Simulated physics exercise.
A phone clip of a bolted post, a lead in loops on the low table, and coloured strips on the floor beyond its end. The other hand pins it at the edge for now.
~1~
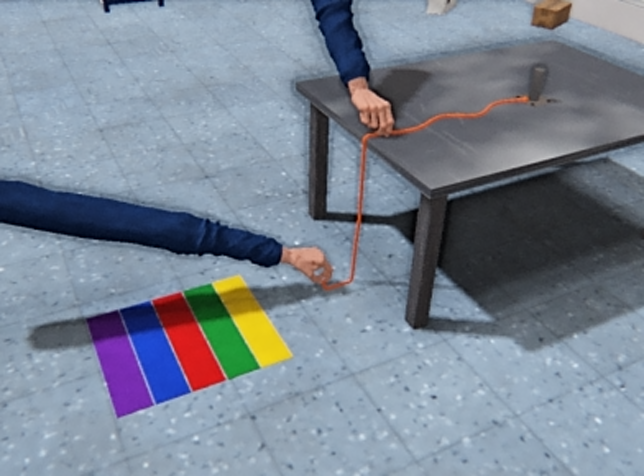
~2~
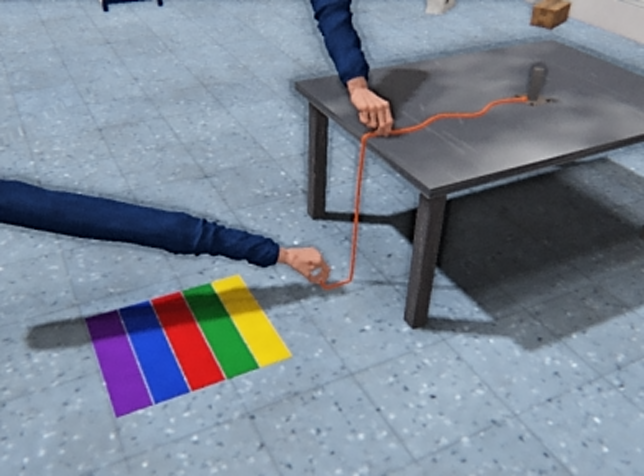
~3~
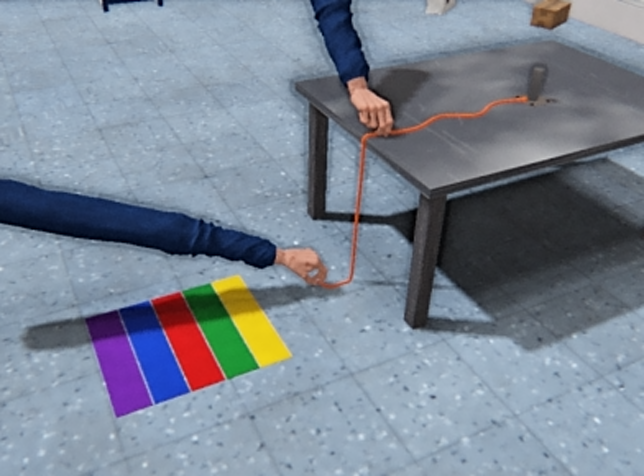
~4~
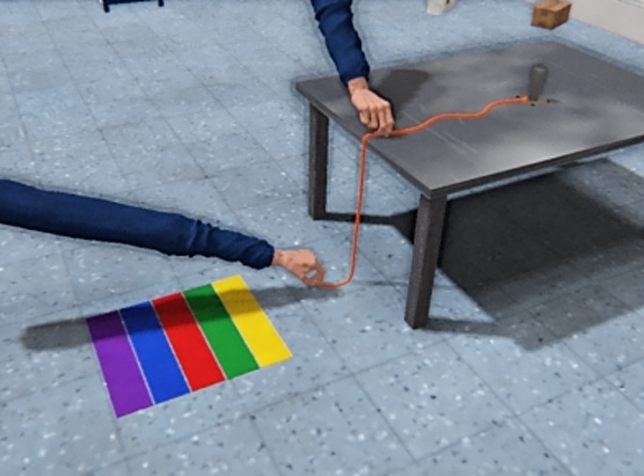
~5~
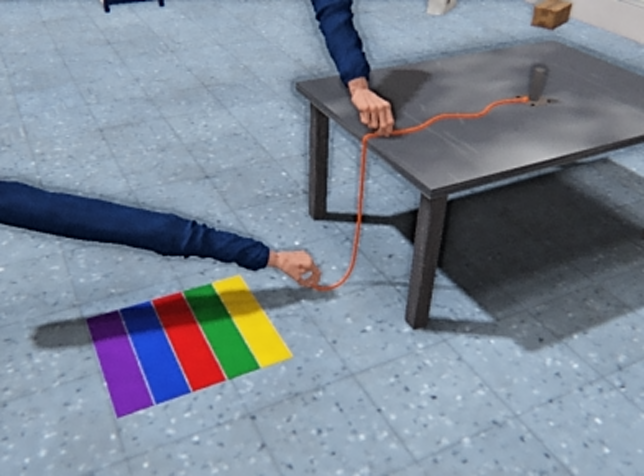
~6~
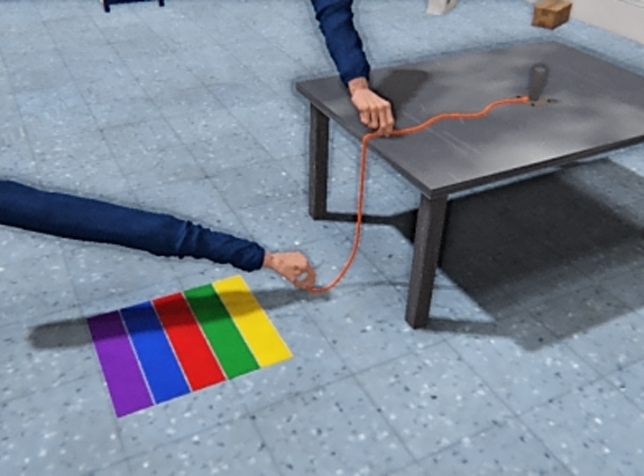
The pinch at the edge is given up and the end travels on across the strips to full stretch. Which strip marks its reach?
The end stops over the green strip.
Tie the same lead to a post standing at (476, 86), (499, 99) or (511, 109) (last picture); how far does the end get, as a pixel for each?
The places are (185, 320), (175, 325) and (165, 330).
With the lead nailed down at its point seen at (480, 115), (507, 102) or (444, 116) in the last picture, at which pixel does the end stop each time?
Near (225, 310), (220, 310) and (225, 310).
Soon after, end near (264, 298); short of the strips.
Then, end near (234, 307); over yellow.
At full stretch, end near (217, 313); over green. It gets as far as the green strip.
